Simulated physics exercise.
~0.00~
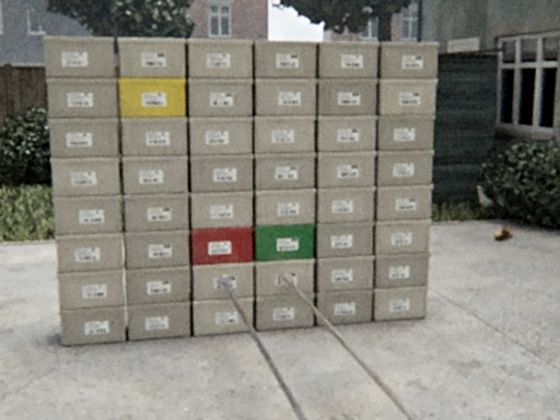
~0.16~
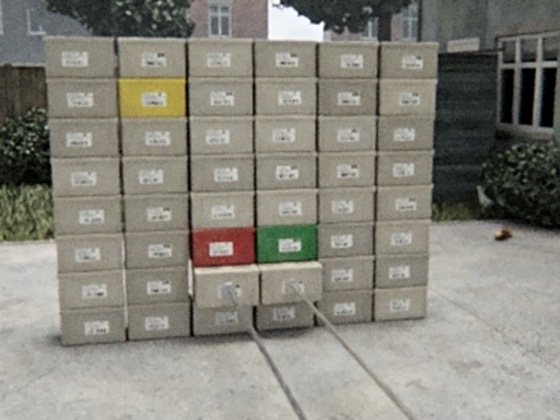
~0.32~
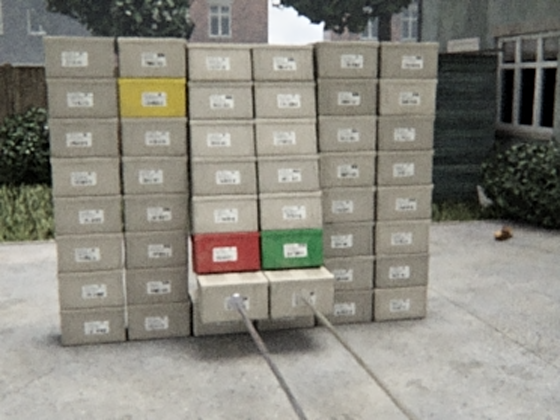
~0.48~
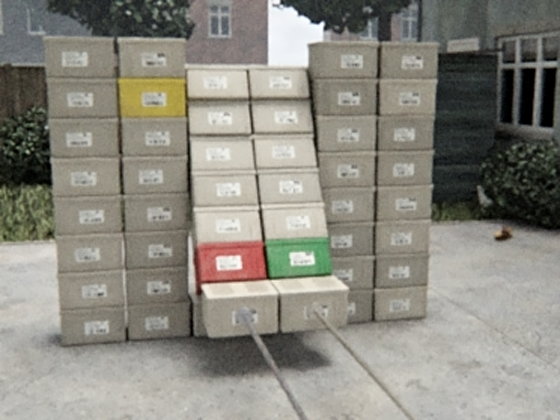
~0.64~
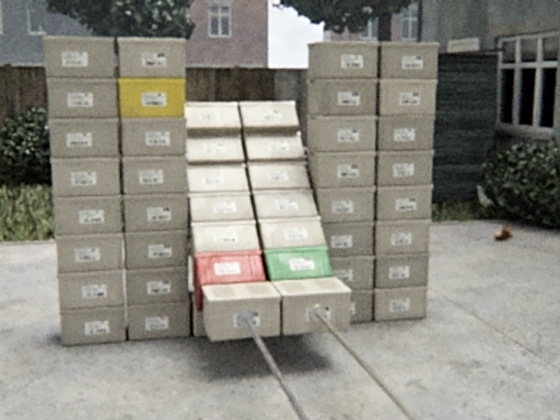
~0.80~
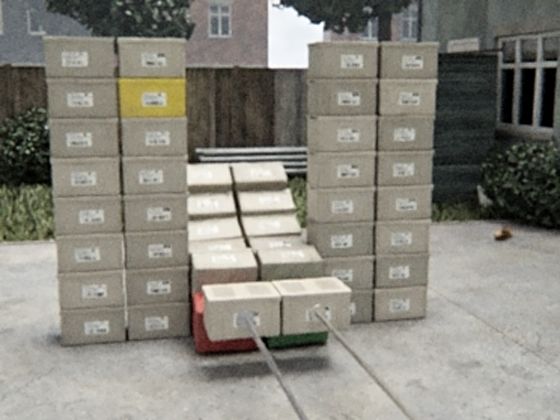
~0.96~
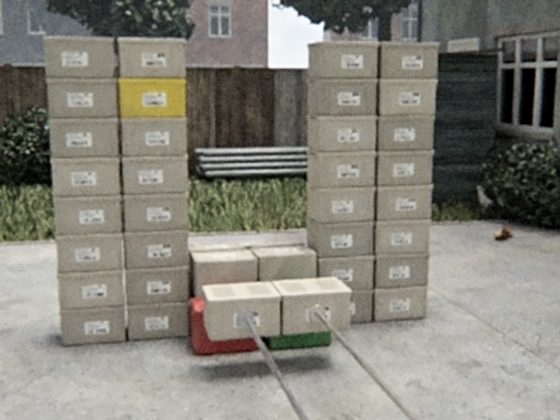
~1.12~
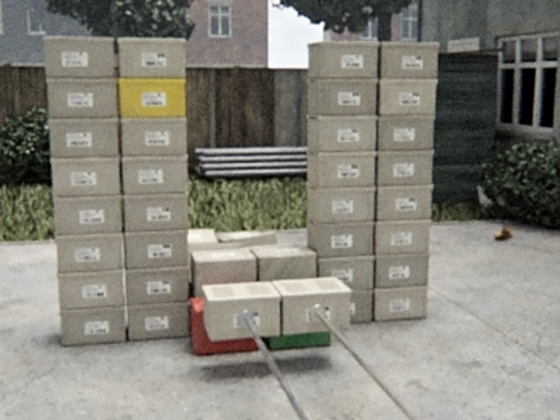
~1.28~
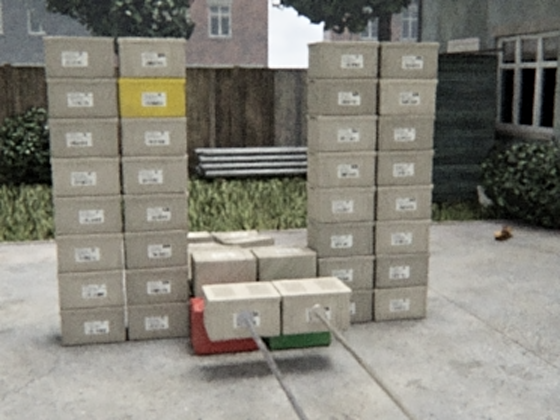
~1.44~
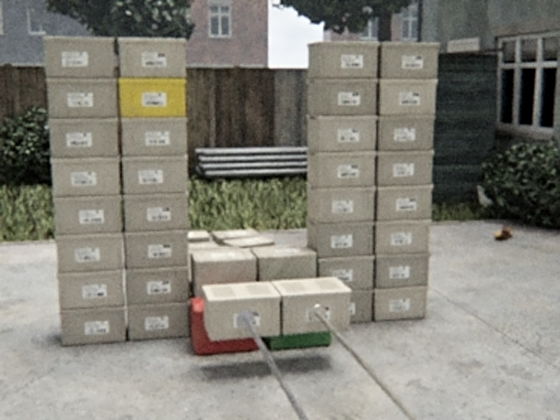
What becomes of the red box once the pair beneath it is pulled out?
The red box drops and ends up on its side, low down by the pulled pair.
